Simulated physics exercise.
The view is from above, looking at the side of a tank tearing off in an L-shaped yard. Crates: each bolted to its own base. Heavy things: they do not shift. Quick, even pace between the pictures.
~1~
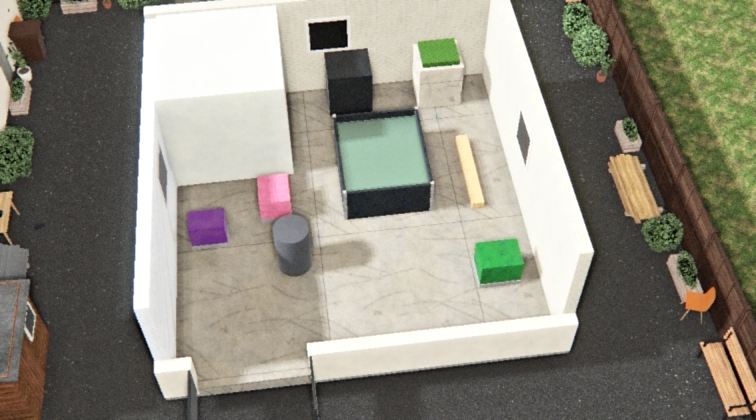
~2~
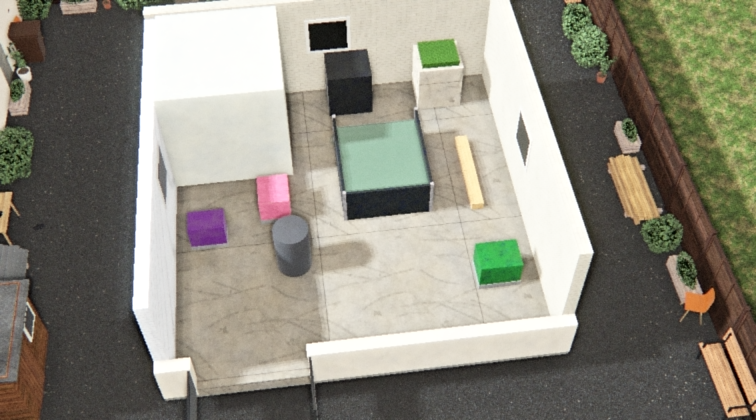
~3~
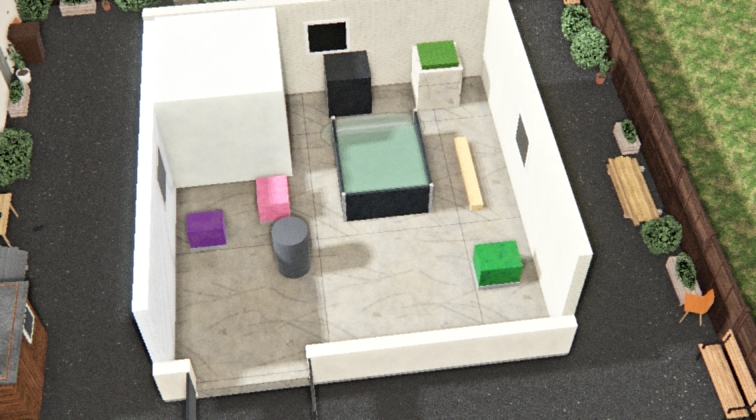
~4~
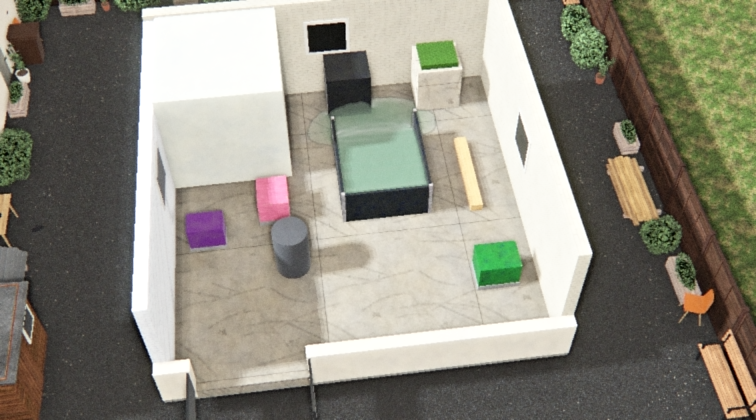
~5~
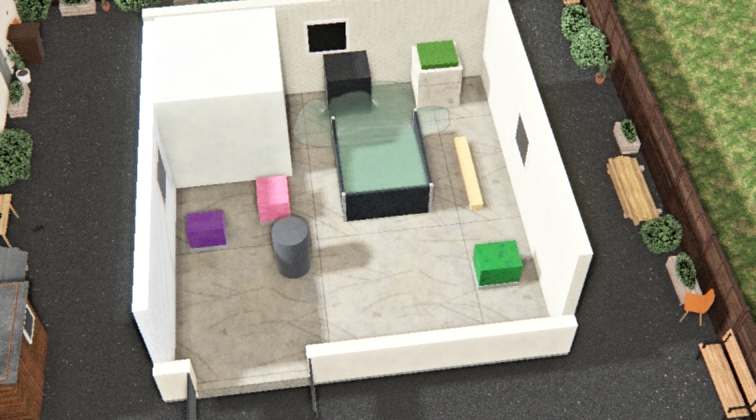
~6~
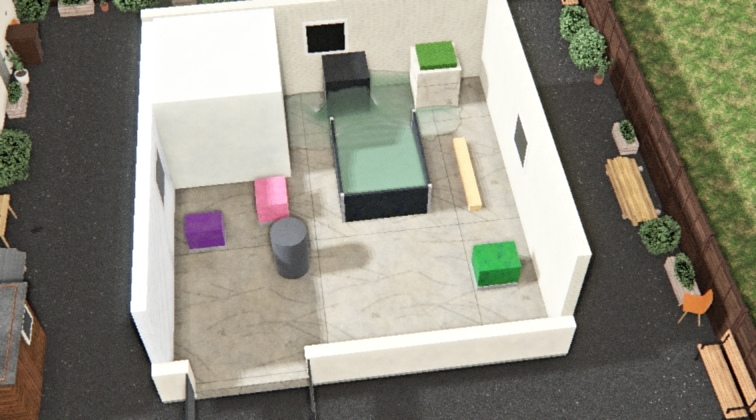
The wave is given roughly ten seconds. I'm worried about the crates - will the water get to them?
As I see it, green crate: Reached. Pink crate: Spared. Purple crate: Spared.
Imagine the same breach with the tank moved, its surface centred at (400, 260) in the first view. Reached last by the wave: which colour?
That would be the green one.
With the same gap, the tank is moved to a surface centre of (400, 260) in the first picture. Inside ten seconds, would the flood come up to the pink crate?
Result - pink crate gets flooded.
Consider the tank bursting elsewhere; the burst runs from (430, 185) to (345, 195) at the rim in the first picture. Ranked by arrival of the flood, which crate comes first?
My pick is the green-painted one.
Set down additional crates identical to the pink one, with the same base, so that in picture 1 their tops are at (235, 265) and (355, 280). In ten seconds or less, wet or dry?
One after the other: Stays untouched, is flooded.
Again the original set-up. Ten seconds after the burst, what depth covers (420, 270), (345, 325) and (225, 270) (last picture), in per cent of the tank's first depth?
The depths come to near 8, 4 and 2 per cent respectively.
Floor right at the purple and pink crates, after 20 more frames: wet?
Looking at purple, I'd say the flood is elsewhere, and at pink, the flood got there.
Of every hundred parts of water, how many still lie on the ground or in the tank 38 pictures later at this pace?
That works out to about 100 percent.
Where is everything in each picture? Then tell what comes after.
Still water in the water tank at (382, 152), in the first picture.
Water pours out on the water tank's far side and has run to a hidden place, in the second picture.
The front is at (419, 123), out from the gap on the water tank's far side, in the third picture.
The front is at (316, 120), out from the gap on the water tank's far side, in the fourth picture.
The front is at (411, 85), out from the gap on the water tank's far side, in the fifth picture.
The front is at (296, 95), out from the gap on the water tank's far side, in the sixth picture.
A moment on, water covers 15 % of the floor; the green crate not reached, the pink crate not reached, the purple crate not reached.
Next, water covers 25 % of the floor; the green crate not reached, the pink crate water round its plinth, the purple crate not reached.
Then, water covers 45 % of the floor; the green crate water round its plinth, the pink crate water round its plinth, the purple crate not reached.
Later, water covers 75 % of the floor; the green crate water round its plinth, the pink crate water round its plinth, the purple crate water round its plinth.
In the end, water covers 95 % of the floor; the green crate was topped, the pink crate stayed above the water, the purple crate stayed above the water.
